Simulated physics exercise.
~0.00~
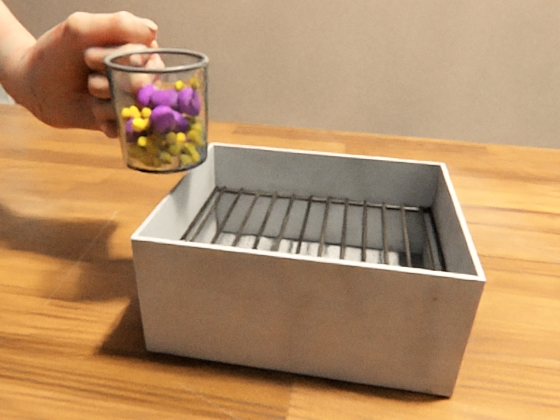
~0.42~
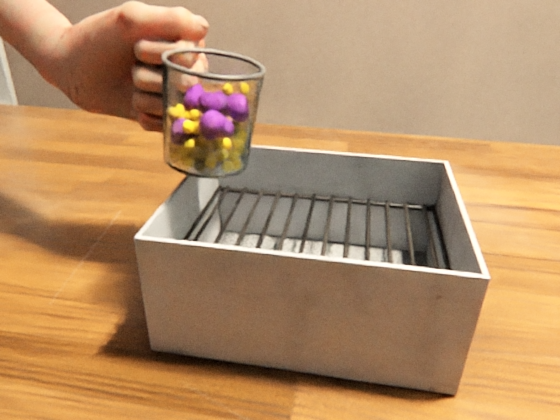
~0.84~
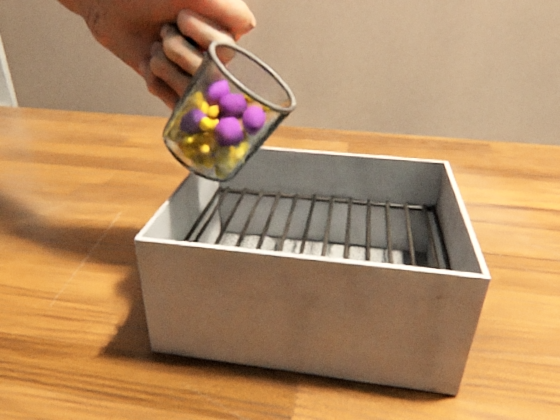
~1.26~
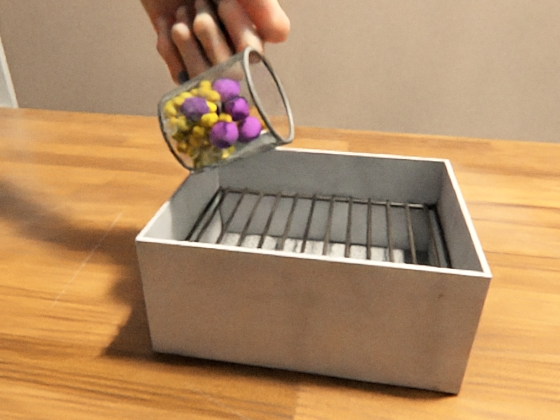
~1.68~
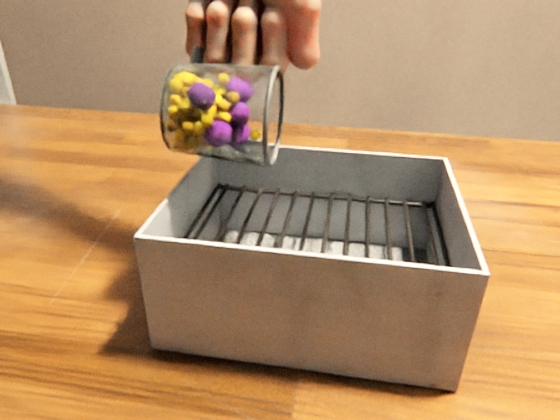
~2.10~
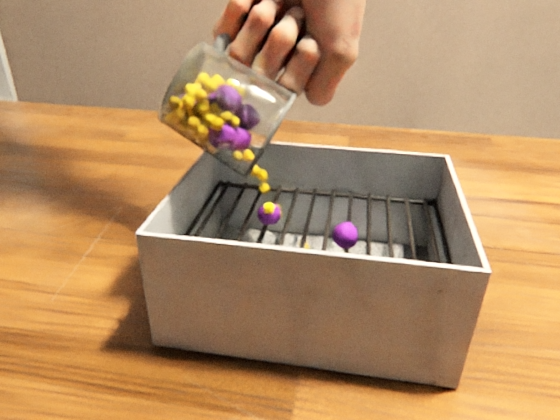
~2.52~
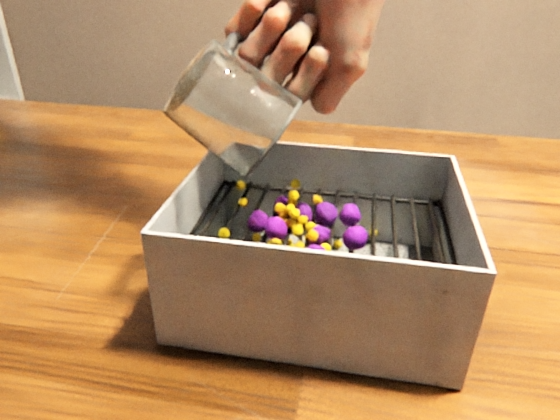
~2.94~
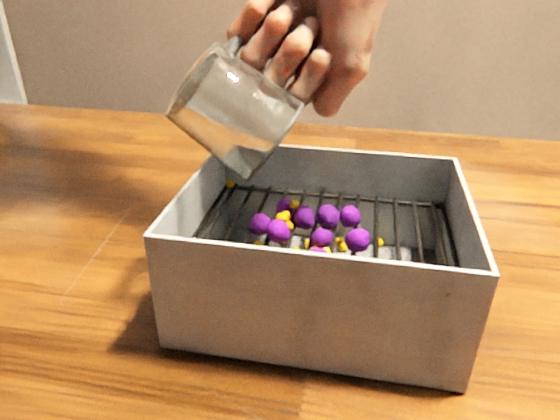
At first, a hand holds a clear cup of purple balls and smaller yellow bits above the left side of an open grey box with a dark wire rack inside, all on a wooden table. The hand moves the cup slightly right and tips it over until it lies on its side, with everything still inside. As it tilts further, a few purple and yellow pieces drop onto the wires. The rest then tumbles out into a mixed heap. Finally, the cup is empty, the purple balls rest on the rack, and most of the yellow bits have slipped between the wires, leaving a few on top.
